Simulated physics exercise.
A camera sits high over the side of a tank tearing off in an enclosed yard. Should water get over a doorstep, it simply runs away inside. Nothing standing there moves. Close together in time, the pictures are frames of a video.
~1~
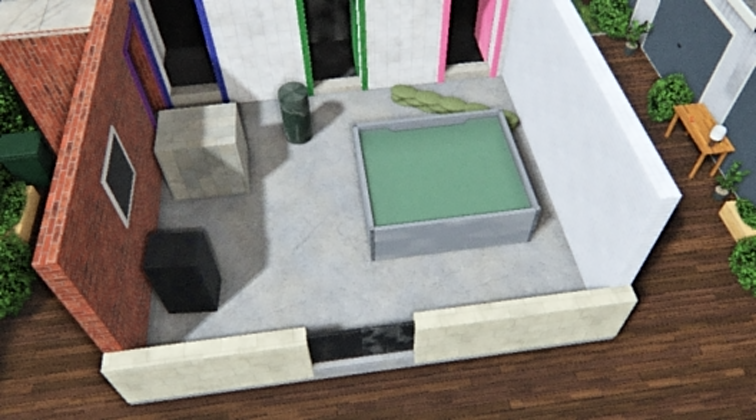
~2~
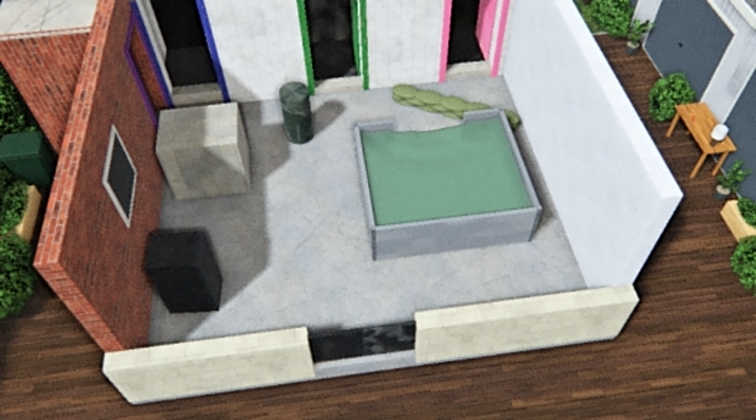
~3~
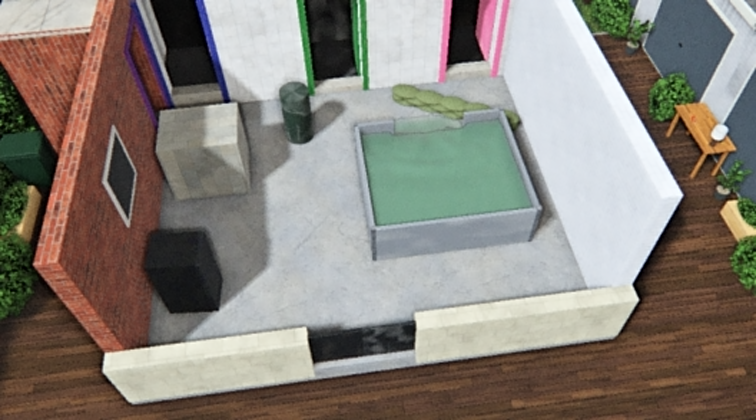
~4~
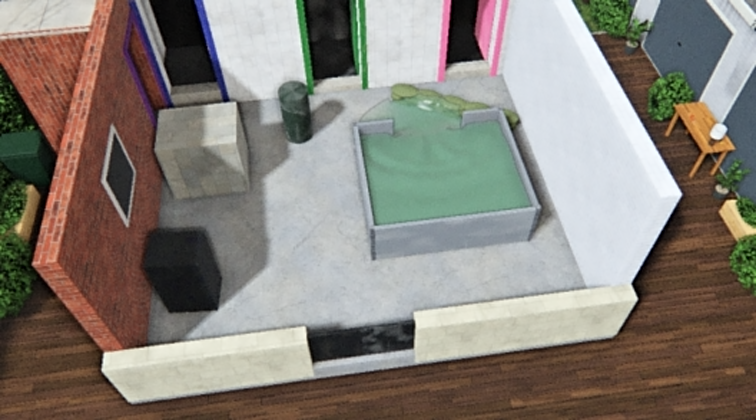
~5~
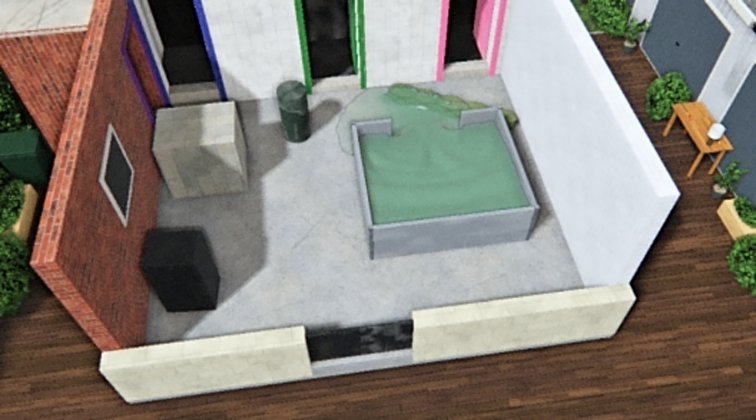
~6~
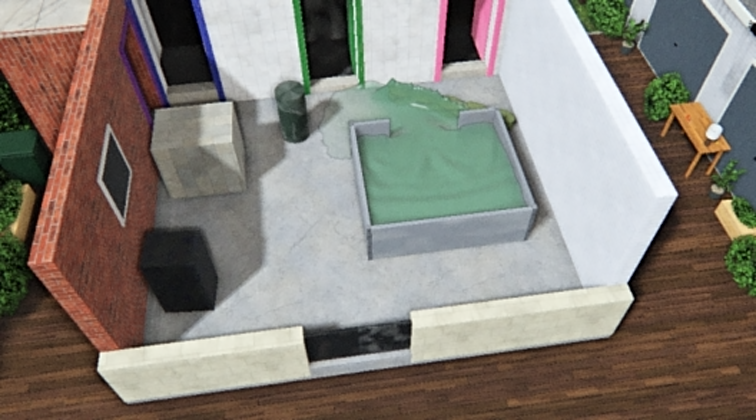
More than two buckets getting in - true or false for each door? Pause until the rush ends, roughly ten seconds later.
Green door: True; blue door: False; pink door: False; purple door: True.
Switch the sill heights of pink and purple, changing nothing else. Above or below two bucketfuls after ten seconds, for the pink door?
Answer in a nutshell: The pink door rises above the limit.
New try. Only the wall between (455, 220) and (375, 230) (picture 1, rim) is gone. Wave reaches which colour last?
It's the one in green that comes last.
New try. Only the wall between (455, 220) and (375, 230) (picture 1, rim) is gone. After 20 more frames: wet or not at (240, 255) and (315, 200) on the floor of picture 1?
Taking them in turn: Swamped and untouched.
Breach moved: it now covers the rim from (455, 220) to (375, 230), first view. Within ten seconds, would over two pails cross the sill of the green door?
Result - green door: Within bounds.
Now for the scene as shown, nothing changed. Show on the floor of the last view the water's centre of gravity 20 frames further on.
Around pixel (400, 165) of the last picture.
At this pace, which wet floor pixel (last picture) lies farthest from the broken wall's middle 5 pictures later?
At roughly (245, 106).
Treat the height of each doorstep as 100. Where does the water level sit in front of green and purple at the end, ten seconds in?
Approx. 70 % followed by 180 %.
A moment on, water covers 20 % of the floor; the green door over two buckets in, the blue door not reached, the pink door wet at the sill, nothing in, the purple door not reached.
Next, water covers 35 % of the floor; the green door far over two buckets in, the blue door wet at the sill, nothing in, the pink door wet at the sill, nothing in, the purple door under two buckets in.
Then, water covers 50 % of the floor; the green door far over two buckets in, the blue door wet at the sill, nothing in, the pink door wet at the sill, nothing in, the purple door far over two buckets in.
Later, water covers 85 % of the floor; the green door far over two buckets in, the blue door wet at the sill, nothing in, the pink door wet at the sill, nothing in, the purple door far over two buckets in.
In the end, water covers 95 % of the floor; the green door far over two buckets in, the blue door wet at the sill, nothing in, the pink door wet at the sill, nothing in, the purple door far over two buckets in.
